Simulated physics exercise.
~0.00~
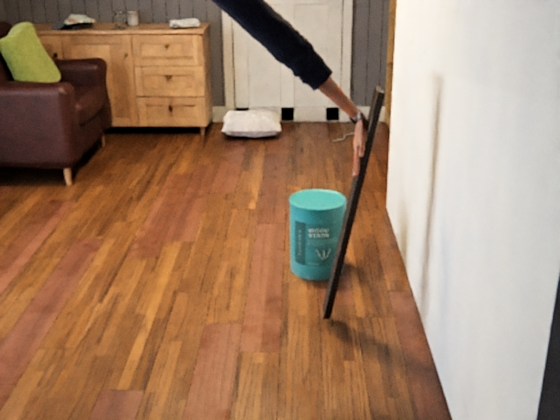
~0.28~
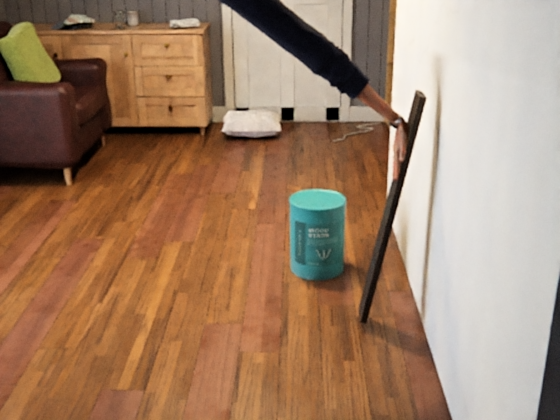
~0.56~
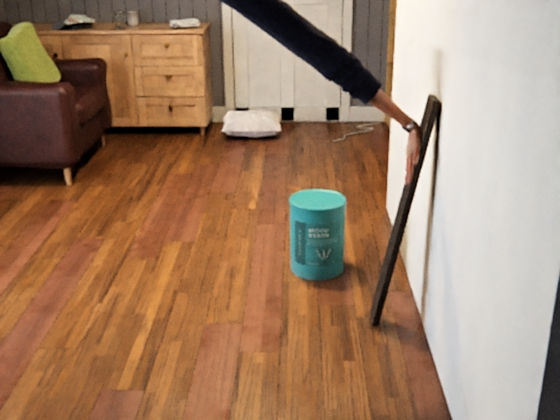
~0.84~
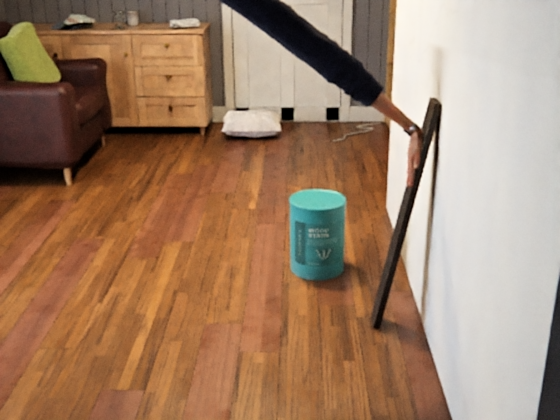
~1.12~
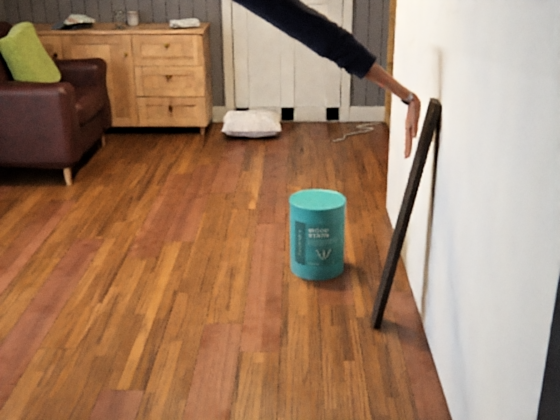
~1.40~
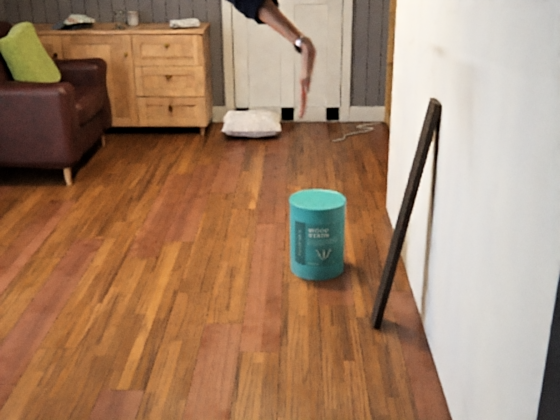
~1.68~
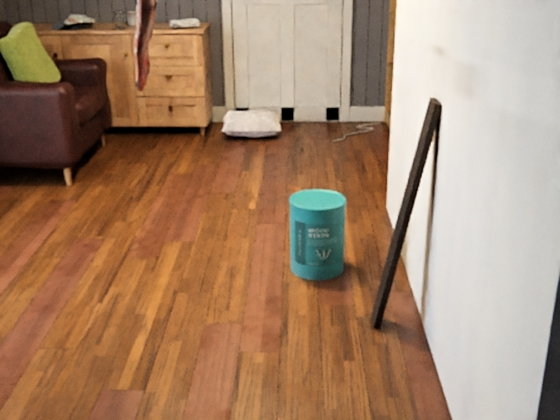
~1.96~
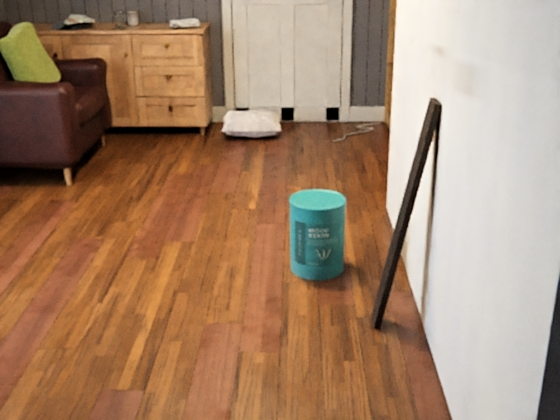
A long black plank is held upright at a slant by a hand reaching in from the top, beside a bare white wall on the right of a wood-floored room. A turquoise pail stands on the floor left of it, with a dark brown armchair, a wooden cabinet and a pale door behind, all seen from a still camera. The hand moves the plank to the right until it leans against the wall. Then the fingers let go, and the arm draws back up to the left and out of view. The plank stays leaning, and the pail remains in its place.
